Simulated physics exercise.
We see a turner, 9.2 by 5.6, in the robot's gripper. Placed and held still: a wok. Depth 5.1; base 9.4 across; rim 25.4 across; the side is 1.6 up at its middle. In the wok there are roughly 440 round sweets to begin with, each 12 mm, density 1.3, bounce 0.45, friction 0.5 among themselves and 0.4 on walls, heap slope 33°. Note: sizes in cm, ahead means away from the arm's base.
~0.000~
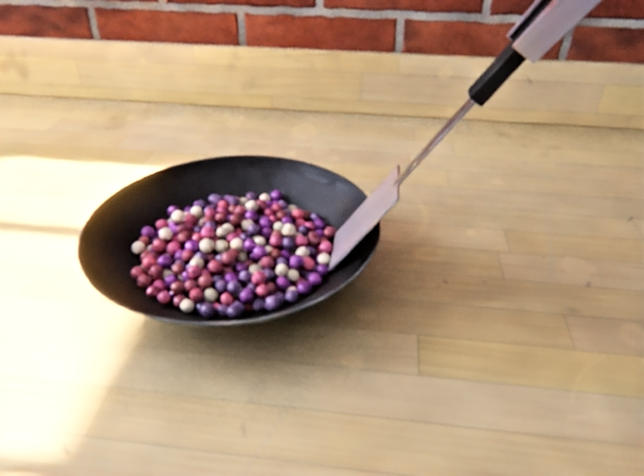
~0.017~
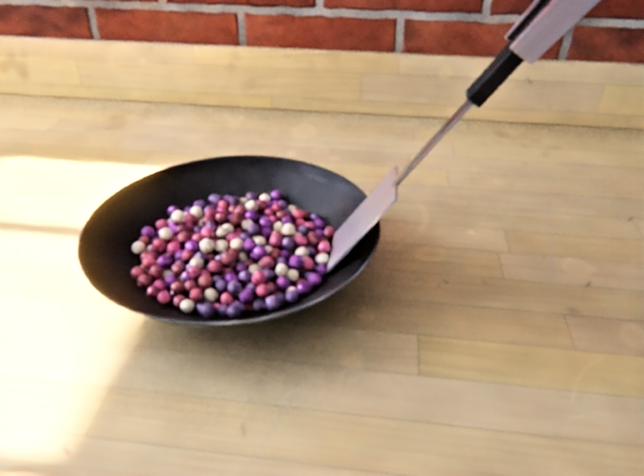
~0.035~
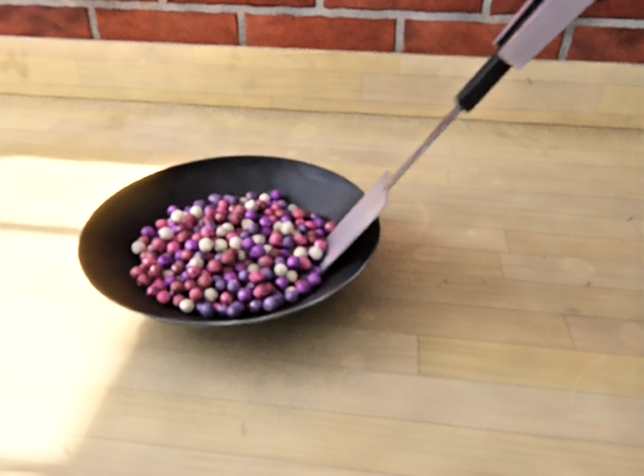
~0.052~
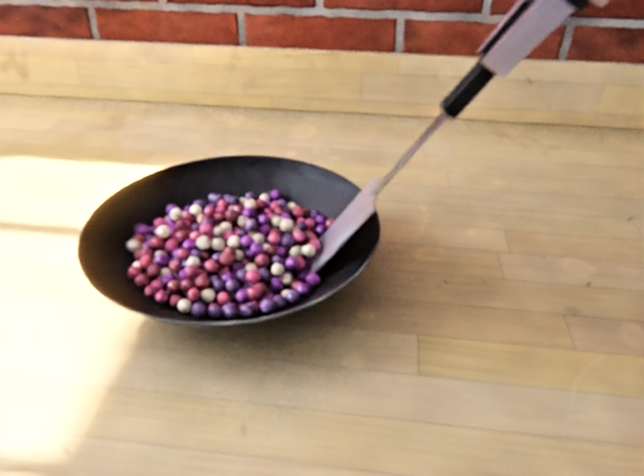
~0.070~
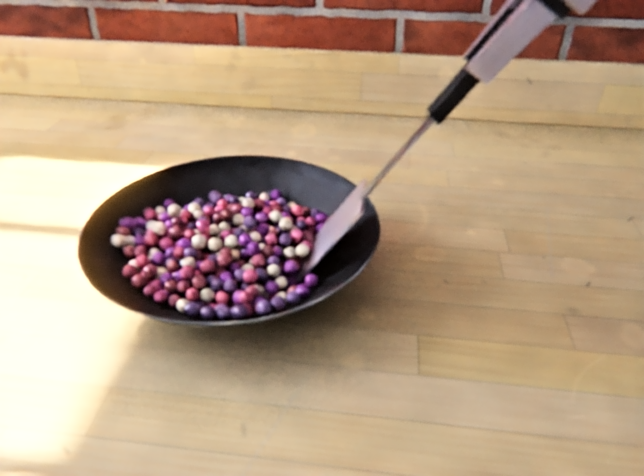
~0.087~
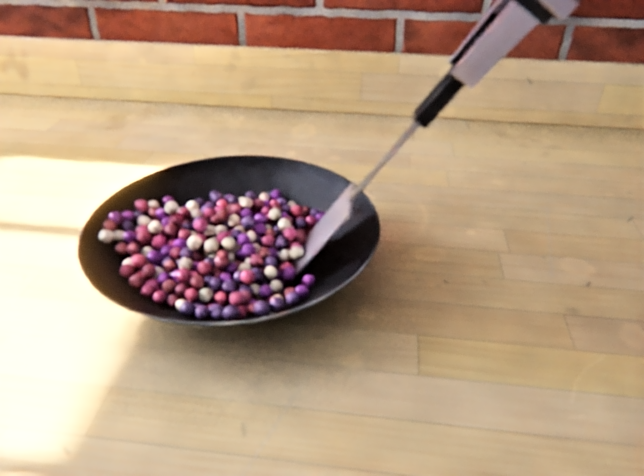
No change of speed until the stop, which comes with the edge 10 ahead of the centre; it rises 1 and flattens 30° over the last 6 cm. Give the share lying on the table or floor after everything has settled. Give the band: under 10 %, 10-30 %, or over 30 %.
Band: 10-30 %.
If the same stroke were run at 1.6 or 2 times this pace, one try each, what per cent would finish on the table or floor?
About 35 and 40 per cent.
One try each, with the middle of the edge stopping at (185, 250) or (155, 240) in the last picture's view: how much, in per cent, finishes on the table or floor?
Respectively some 0 and 5 percent end on the table or floor.
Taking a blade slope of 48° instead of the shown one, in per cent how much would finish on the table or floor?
Around 20 in a hundred.
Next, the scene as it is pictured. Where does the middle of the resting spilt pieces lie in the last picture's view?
Near pixel (50, 241).
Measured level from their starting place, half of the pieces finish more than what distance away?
Some 3 cm.
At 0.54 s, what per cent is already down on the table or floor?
Share at that moment: Roughly 20 %.
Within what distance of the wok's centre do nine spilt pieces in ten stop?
The distance is roughly 30 cm.
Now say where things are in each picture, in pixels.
Turner top edge at (399, 181), sloping 56°; upper third of the load around (233, 240), from x 140 to 330, top at y 195; 440 in the wok, in the first picture.
Turner top edge at (397, 182), sloping 56°; upper third of the load around (233, 240), from x 140 to 330, top at y 195, in the second picture.
Turner top edge at (388, 186), sloping 56°; upper third of the load around (233, 240), from x 140 to 330, top at y 195, in the third picture.
Turner top edge at (376, 191), sloping 56°; upper third of the load around (230, 239), from x 135 to 330, top at y 195, in the fourth picture.
Turner top edge at (364, 195), sloping 56°; upper third of the load around (219, 239), from x 120 to 330, top at y 195, in the fifth picture.
Turner top edge at (352, 198), sloping 56°; upper third of the load around (214, 238), from x 105 to 330, top at y 195; 440 in the wok, in the sixth picture.
By 0.19 s, sloping 56°, highest piece 6 above the table; 439 in the wok, 1 on the blade or in flight.
By 0.29 s, sloping 46°, highest piece 7 above the table; 433 in the wok, 4 on the table or floor, 3 on the blade or in flight.
By 0.54 s, sloping 26°, highest piece 7 above the table; 360 in the wok, 80 on the table or floor.
By 1.59 s, sloping 26°, highest piece 7 above the table; 358 in the wok, 82 on the table or floor.
Final count, 358 in the wok, 82 on the table or floor. That is 19 % on the table or floor.
